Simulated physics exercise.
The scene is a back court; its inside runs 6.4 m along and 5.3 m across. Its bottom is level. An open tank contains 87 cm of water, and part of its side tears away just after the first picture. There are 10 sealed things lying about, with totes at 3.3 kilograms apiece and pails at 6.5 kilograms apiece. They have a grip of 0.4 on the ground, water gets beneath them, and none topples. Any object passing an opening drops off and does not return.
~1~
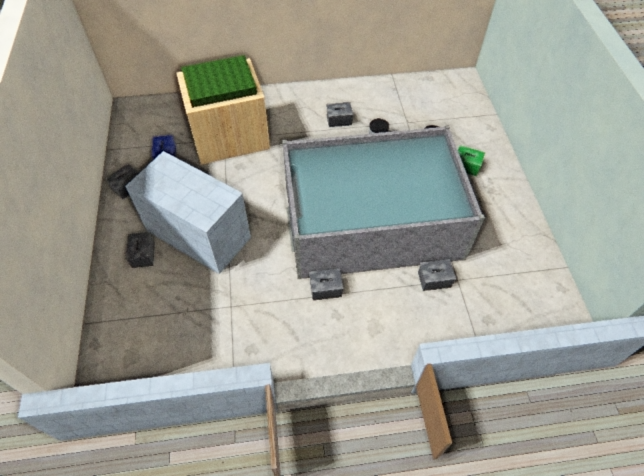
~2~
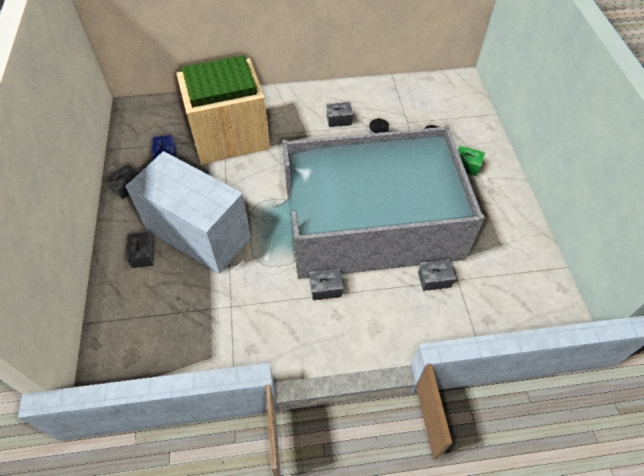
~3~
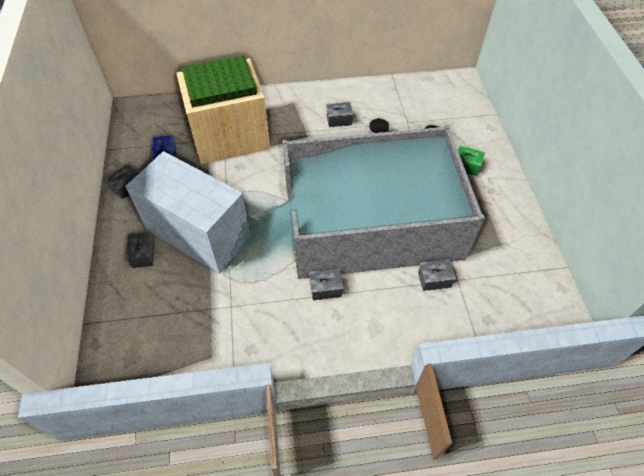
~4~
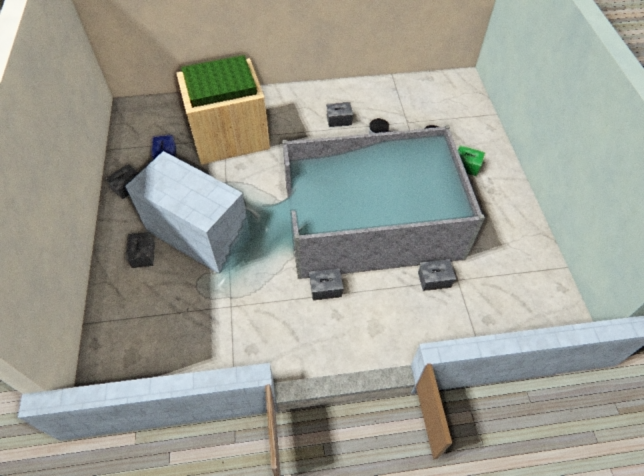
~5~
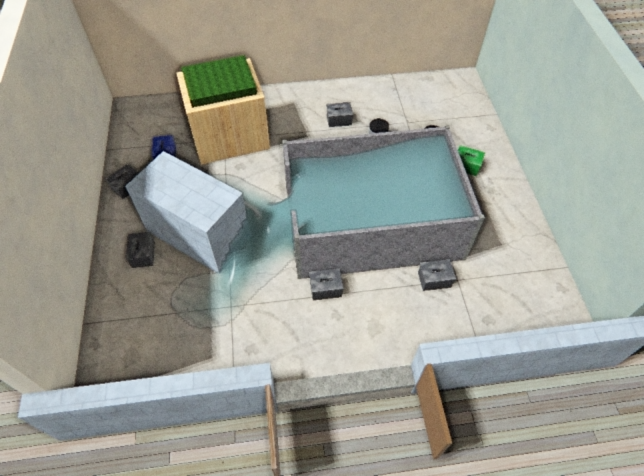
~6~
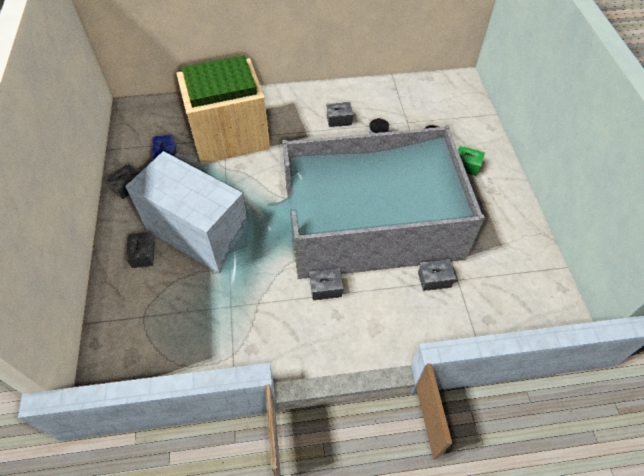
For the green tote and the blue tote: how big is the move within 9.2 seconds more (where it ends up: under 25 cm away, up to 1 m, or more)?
My prediction: My guess is the green tote gets washed a long way. My guess is the blue tote gets washed a long way.
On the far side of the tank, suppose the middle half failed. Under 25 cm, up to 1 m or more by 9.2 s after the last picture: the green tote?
Note: Green tote swept well away.
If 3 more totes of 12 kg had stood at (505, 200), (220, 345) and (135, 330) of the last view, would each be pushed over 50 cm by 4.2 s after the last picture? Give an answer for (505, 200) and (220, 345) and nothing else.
Well, the first is lower and the second higher.
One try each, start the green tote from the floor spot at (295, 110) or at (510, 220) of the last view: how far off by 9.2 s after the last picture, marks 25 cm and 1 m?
Respectively: It is shoved a long way; it is shoved a long way.
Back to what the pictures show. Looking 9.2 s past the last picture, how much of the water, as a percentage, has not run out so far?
Remaining: Approx. 92 per cent.
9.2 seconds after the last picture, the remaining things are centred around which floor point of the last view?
It works out to somewhere near (419, 193) on the floor.
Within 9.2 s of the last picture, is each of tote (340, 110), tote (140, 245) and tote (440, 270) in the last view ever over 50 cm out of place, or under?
Well, going one by one, it's too far, too far and not that far.
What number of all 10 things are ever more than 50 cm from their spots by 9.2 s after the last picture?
All told, that gives 8.
Then, 1.2 s after the last picture the green tote is near (470, 155), 0.0 m from its start, aground; the blue tote is near (152, 81), 1.3 m from its start, afloat; 0 of 10 are out; 2 afloat.
Then, 3.8 s after the last picture the green tote is near (522, 166), 0.8 m from its start, aground; the blue tote is near (387, 86), 3.8 m from its start, afloat; 0 of 10 are out; 4 afloat.
Then, 6.2 s after the last picture the green tote is near (545, 247), 1.8 m from its start, afloat; the blue tote is near (471, 56), 5.4 m from its start, afloat; 0 of 10 are out; 7 afloat.
Then, 9.2 s after the last picture the green tote is near (569, 318), 2.8 m from its start, afloat; the blue tote is near (456, 63), 5.1 m from its start, afloat; 0 of 10 are out; 9 afloat.
